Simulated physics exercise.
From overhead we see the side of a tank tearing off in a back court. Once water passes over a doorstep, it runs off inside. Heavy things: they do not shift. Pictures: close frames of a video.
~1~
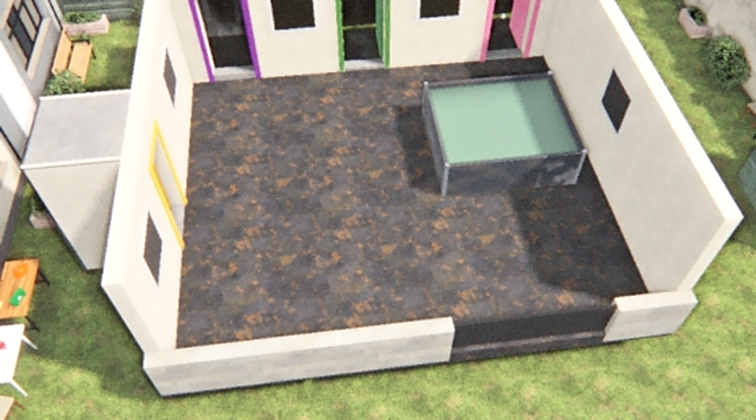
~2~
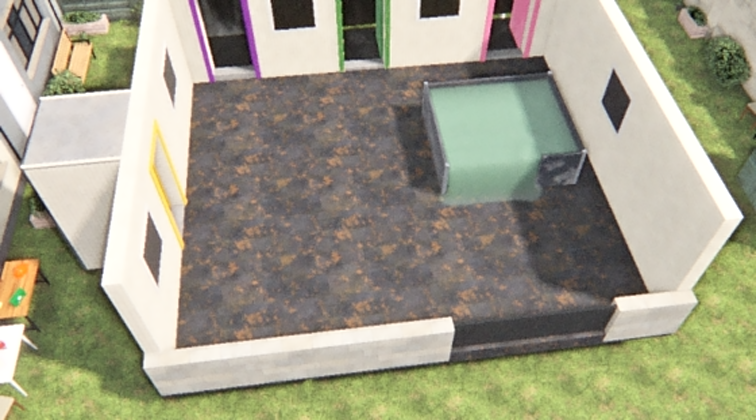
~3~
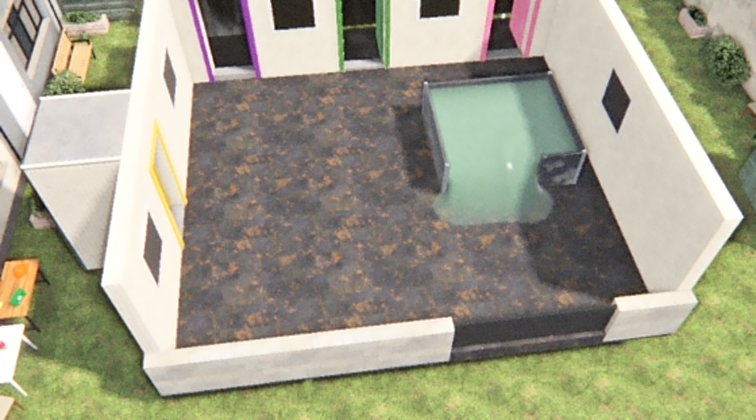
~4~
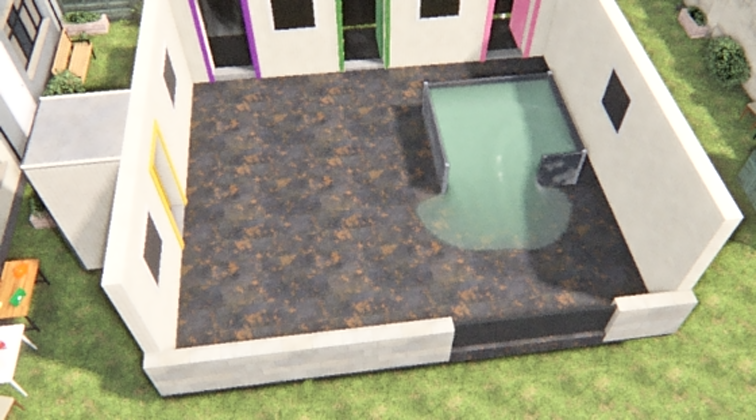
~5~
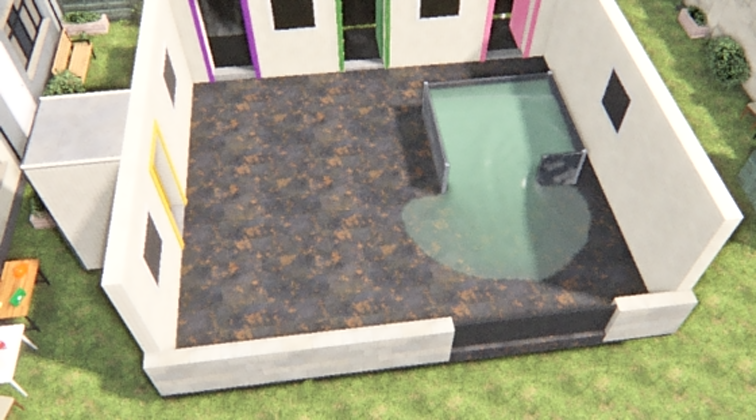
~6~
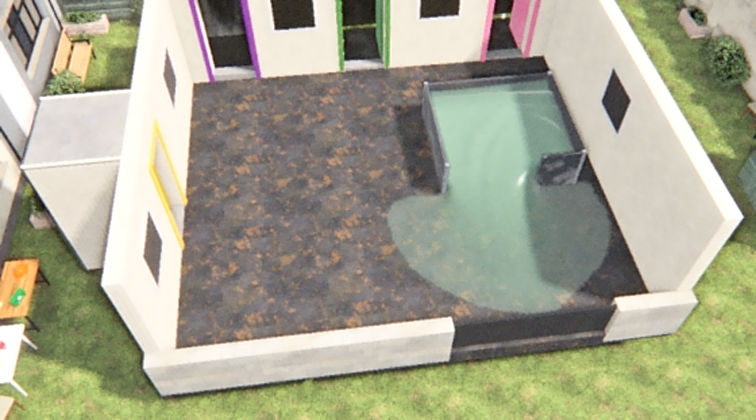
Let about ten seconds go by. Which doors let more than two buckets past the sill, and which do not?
As I see it, purple door: Within two buckets; yellow door: Exceeds two buckets; pink door: Exceeds two buckets; green door: Within two buckets.
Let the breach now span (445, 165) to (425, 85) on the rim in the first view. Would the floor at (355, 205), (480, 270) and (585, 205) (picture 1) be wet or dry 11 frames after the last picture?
Taken in turn they're swamped, unwetted and unwetted.
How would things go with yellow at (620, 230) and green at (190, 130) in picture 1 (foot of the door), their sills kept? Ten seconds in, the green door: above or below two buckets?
As far as I can tell, the green door comes in lower.
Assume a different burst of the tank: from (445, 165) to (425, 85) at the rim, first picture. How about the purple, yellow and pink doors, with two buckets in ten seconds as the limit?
Result - purple: Past the mark; yellow: Past the mark; pink: Short of the mark.
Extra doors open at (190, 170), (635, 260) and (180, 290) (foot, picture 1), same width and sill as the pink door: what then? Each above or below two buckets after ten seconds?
Falls short; exceeds the limit; exceeds the limit.
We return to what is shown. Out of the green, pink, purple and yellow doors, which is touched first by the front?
My answer is the yellow one.
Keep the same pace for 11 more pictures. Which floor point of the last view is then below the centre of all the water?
I'd say near (499, 218).
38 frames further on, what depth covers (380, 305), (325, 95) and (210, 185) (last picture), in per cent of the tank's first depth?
Roughly 16 per cent, 0 per cent and 10 per cent.
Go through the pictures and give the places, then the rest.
The first picture shows still water in the open tank at (501, 120).
In the second picture, water pours out at (491, 181) and has run to (441, 197).
In the third picture, water pours out at (491, 182) and has run to (438, 210).
In the fourth picture, water pours out at (491, 182) and has run to (546, 242).
In the fifth picture, the front is at (547, 273), out from the gap at (491, 183).
In the sixth picture, the front is at a hidden place, out from the gap at (491, 183).
A moment on, water covers 25 % of the floor; the purple door not reached, the yellow door not reached, the pink door not reached, the green door not reached.
Next, water covers 30 % of the floor; the purple door not reached, the yellow door not reached, the pink door not reached, the green door not reached.
Then, water covers 45 % of the floor; the purple door not reached, the yellow door not reached, the pink door not reached, the green door not reached.
Later, water covers 75 % of the floor; the purple door wet at the sill, nothing in, the yellow door over two buckets in, the pink door under two buckets in, the green door not reached.
In the end, water covers 95 % of the floor; the purple door wet at the sill, nothing in, the yellow door over two buckets in, the pink door over two buckets in, the green door under two buckets in.
